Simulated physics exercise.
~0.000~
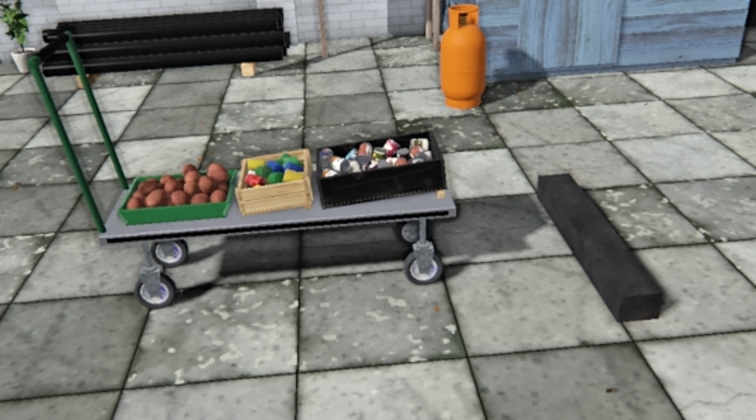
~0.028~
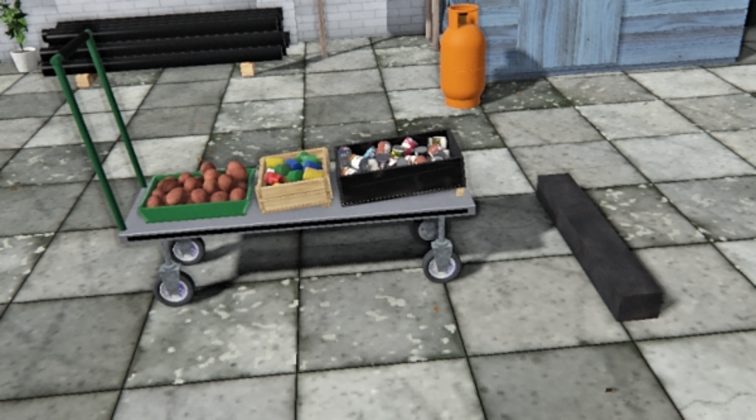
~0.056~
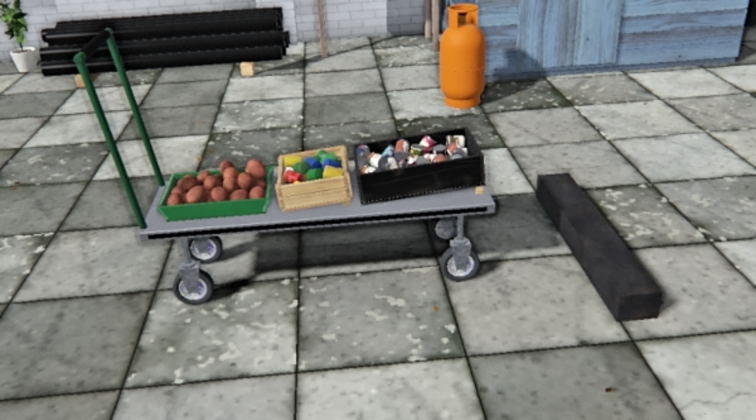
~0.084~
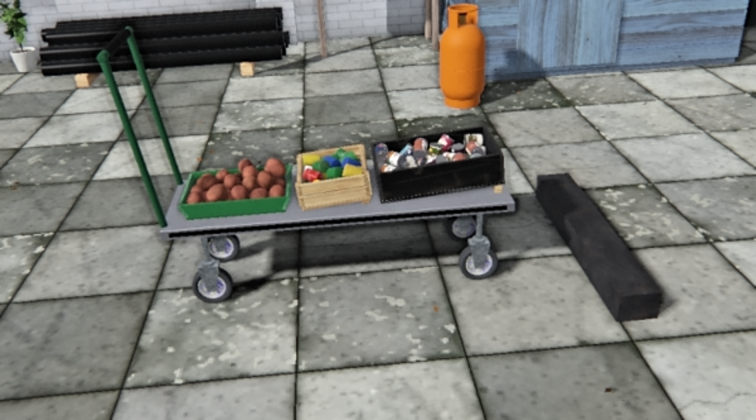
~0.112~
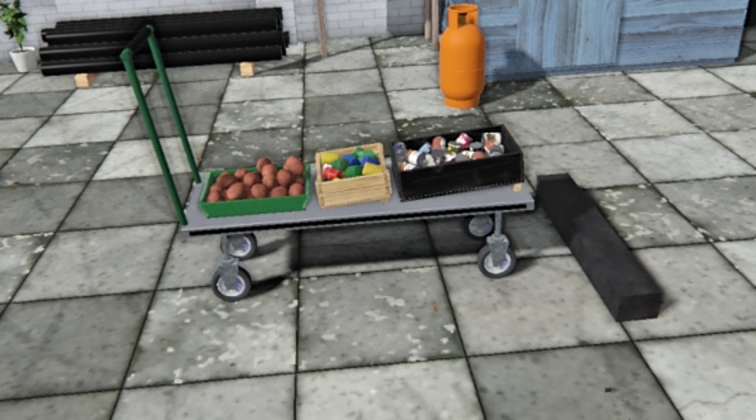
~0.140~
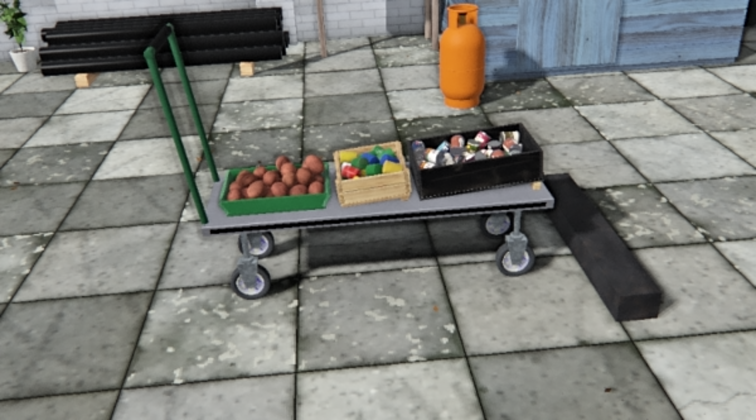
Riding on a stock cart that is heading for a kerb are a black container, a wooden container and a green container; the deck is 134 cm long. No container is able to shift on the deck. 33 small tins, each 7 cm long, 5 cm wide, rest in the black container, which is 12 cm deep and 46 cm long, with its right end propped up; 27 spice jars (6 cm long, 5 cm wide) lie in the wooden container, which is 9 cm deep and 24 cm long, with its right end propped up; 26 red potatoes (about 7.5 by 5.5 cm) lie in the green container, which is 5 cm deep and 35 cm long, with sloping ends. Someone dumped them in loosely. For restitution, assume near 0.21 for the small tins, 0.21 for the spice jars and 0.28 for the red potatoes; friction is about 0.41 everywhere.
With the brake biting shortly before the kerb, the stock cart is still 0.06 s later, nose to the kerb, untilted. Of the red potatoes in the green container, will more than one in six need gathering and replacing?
Yes, most likely the loss is bigger than a sixth of the load.
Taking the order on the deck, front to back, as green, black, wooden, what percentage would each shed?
Black container 0 %, wooden container 0 %, green container 30 %.
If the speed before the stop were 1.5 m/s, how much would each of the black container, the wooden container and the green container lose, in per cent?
Black container 0 %, wooden container 0 %, green container 0 %.
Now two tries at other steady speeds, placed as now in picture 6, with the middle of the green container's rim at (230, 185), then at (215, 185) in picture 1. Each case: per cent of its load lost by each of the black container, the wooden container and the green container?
Black container 0 and 0, wooden container 0 and 0, green container 0 and 10 per cent.
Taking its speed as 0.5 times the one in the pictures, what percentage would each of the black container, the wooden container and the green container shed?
Then the black container sheds 0 per cent, the wooden container 0 per cent, and the green container 0 per cent.
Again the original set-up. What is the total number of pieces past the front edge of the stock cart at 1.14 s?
I'd put it at some 1 pieces.
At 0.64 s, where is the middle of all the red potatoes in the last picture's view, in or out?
Somewhere around pixel (357, 182).
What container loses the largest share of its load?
That would be the green container.
After 0.19 s, the brake bites.
After 0.29 s, 0 of 33 out of the black container, 0 of 27 out of the wooden container and 1 of 26 out of the green container.
After 0.41 s, 1 of 33 out of the black container, 0 of 27 out of the wooden container and 5 of 26 out of the green container.
After 0.64 s, 1 of 33 out of the black container, 0 of 27 out of the wooden container and 7 of 26 out of the green container.
Final count (at 1.14 s), 1 of 33 out of the black container, 0 of 27 out of the wooden container and 7 of 26 out of the green container. Asked share, 7 of 26, 27 per cent.
